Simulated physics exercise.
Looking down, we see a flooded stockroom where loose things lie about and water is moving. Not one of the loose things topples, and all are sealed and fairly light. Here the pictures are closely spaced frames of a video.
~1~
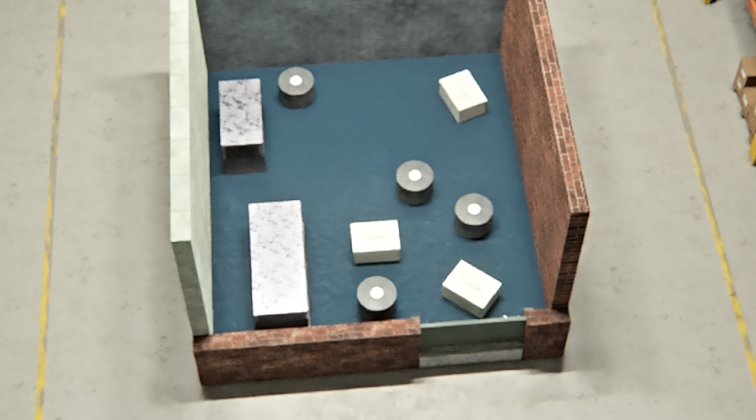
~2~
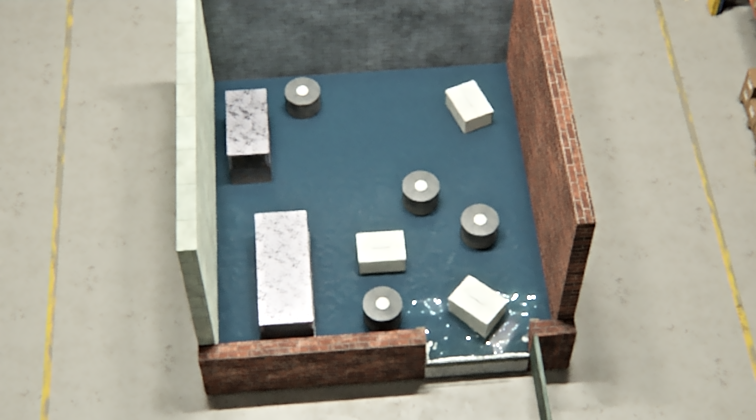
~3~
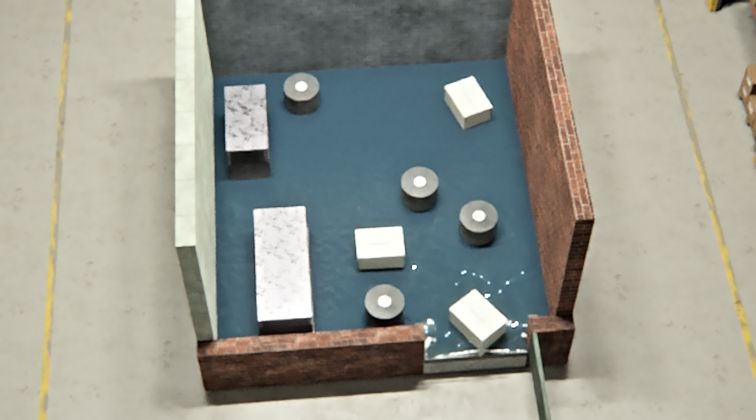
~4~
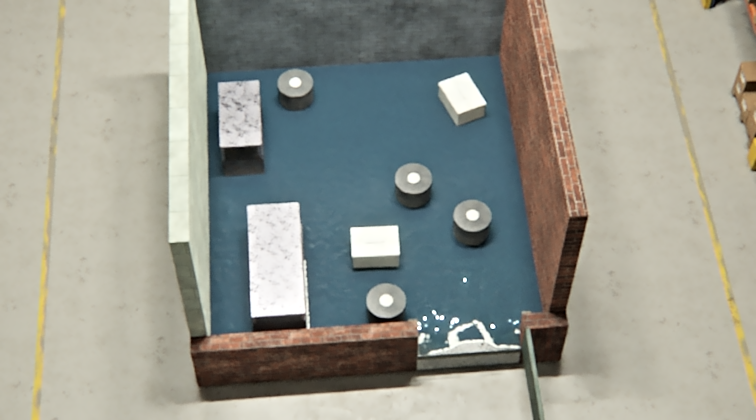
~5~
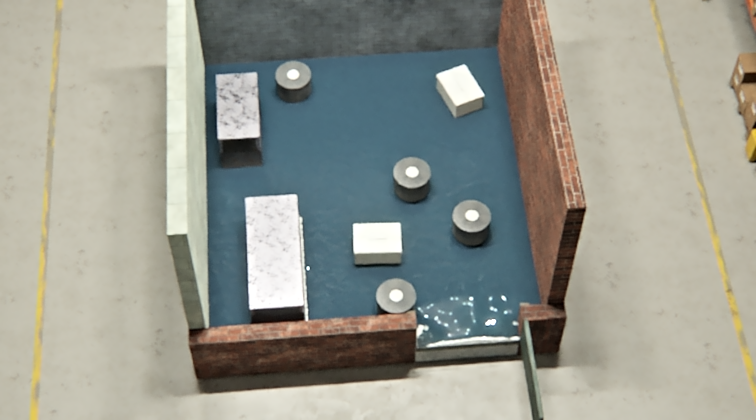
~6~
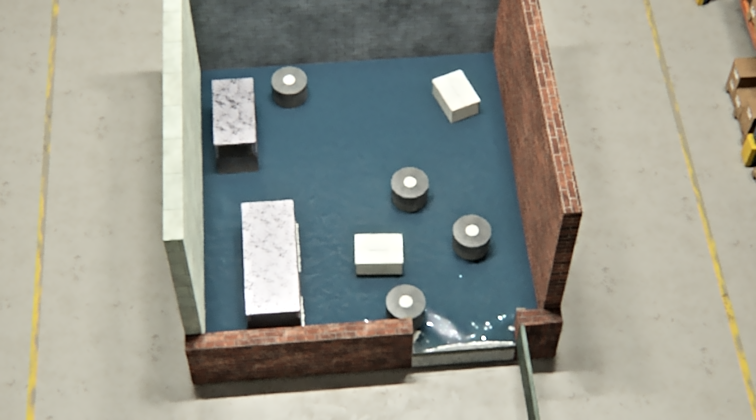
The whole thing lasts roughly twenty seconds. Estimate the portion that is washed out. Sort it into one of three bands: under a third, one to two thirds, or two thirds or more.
It falls in the top band, two thirds or more.
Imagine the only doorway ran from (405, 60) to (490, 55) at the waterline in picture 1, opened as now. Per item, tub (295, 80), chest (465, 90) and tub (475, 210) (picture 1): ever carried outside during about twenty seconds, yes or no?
In order: Escapes, escapes, escapes.
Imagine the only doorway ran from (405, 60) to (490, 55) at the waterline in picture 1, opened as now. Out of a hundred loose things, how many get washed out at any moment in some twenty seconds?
I make it 60 per cent.
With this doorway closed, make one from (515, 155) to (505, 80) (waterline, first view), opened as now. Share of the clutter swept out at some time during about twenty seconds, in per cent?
Roughly 60 per cent.
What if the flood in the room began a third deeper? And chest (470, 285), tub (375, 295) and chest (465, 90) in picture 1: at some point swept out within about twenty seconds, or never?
For the three, in the order given: Leaves the room, leaves the room and remains in the room.
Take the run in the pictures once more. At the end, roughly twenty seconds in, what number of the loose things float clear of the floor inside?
I make it 1 of them.
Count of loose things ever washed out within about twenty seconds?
5 in all.
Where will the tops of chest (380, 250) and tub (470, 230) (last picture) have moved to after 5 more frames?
(420, 285) and (490, 291), roughly.
A moment on, 2 of 7 are out; 5 afloat.
Next, 5 of 7 are out; 1 afloat.
Later, 5 of 7 are out; 1 afloat.
In the end, 5 of 7 are out; 1 afloat.
